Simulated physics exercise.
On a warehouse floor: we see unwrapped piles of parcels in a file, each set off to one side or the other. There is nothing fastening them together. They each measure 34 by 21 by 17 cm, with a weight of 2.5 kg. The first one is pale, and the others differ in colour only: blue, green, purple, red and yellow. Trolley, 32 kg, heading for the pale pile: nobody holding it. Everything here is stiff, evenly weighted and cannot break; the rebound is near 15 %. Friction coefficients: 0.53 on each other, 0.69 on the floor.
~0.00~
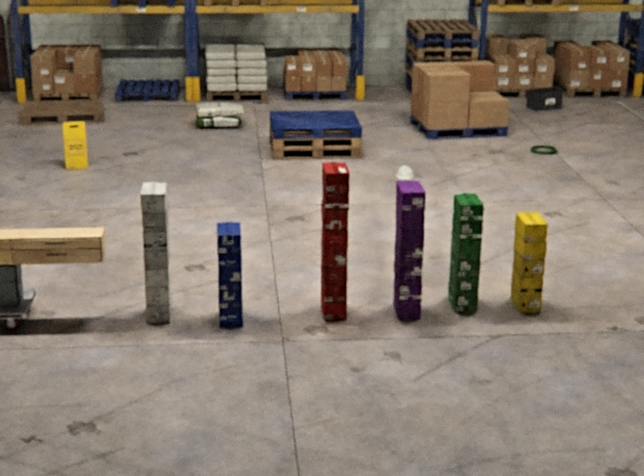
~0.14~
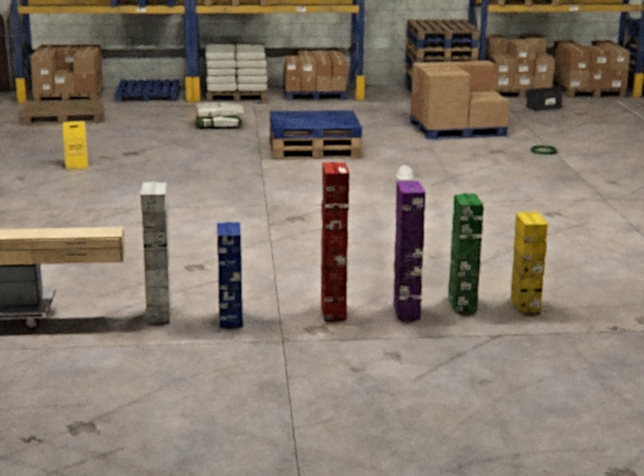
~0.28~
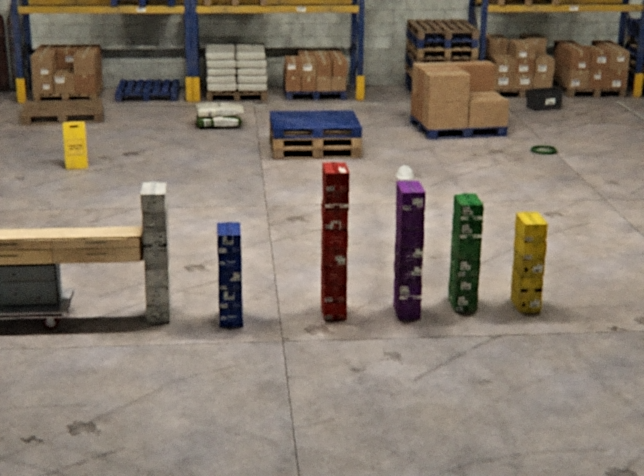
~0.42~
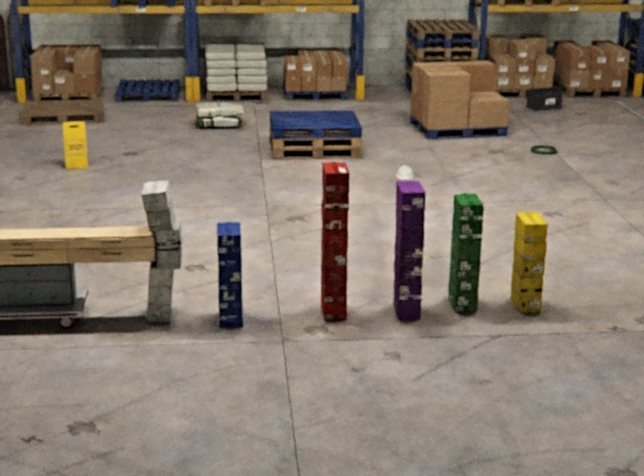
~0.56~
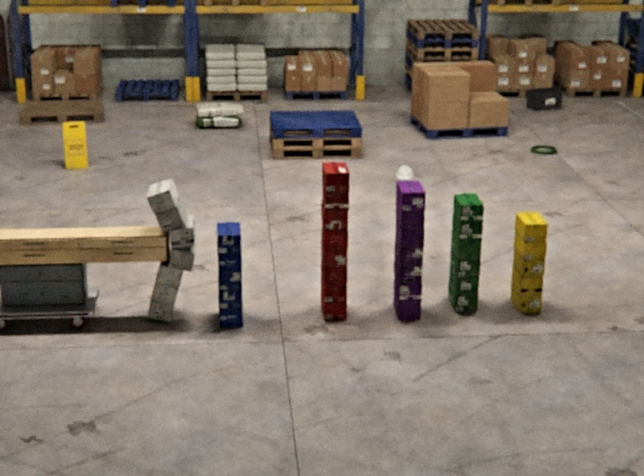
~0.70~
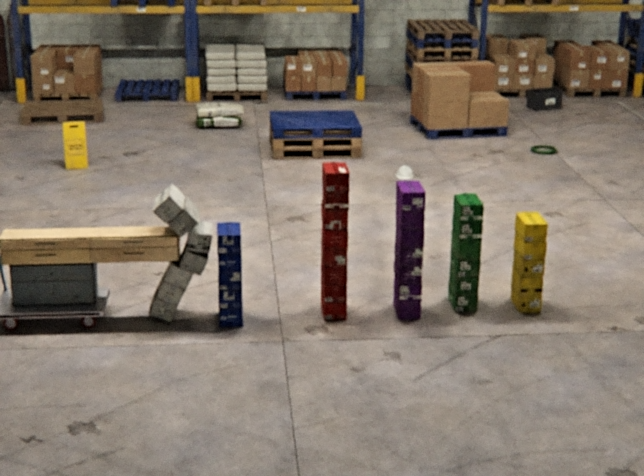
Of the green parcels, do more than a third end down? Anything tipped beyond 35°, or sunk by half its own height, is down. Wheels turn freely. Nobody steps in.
No.
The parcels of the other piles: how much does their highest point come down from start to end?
About 0 cm.
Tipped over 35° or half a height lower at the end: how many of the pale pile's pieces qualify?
7 of them.
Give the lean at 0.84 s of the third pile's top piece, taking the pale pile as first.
Lean: Near 0 degrees.
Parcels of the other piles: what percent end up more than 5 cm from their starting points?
The answer is 15 percent.
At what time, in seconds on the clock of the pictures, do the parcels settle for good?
Rest time: Around 3.0 s.
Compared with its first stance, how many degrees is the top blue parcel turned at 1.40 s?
Near 25 degrees from how it began.
After 0.84 s, 6 of the pale pile down; none of the 6 green parcels down (0 of 31 in all colours); top green parcel unmoved; top blue parcel leaning 5°.
After 1.10 s, 7 of the pale pile down; none of the 6 green parcels down (0 of 31 in all colours); top green parcel unmoved; top blue parcel leaning 23°.
After 1.40 s, 7 of the pale pile down; none of the 6 green parcels down (4 of 31 in all colours); top green parcel unmoved; top blue parcel leaning 26°, 27 cm lower.
After 2.00 s, 7 of the pale pile down; none of the 6 green parcels down (4 of 31 in all colours); top green parcel unmoved; top blue parcel leaning 21°, 36 cm lower.
At rest (3.4 s), 7 of the pale pile down; none of the 6 green parcels down (4 of 31 in all colours); top green parcel unmoved; top blue parcel leaning 21°, 36 cm lower. That is 0 per cent. As the last picture would show them, middles, top green parcel near (468, 208), top blue parcel near (315, 281).
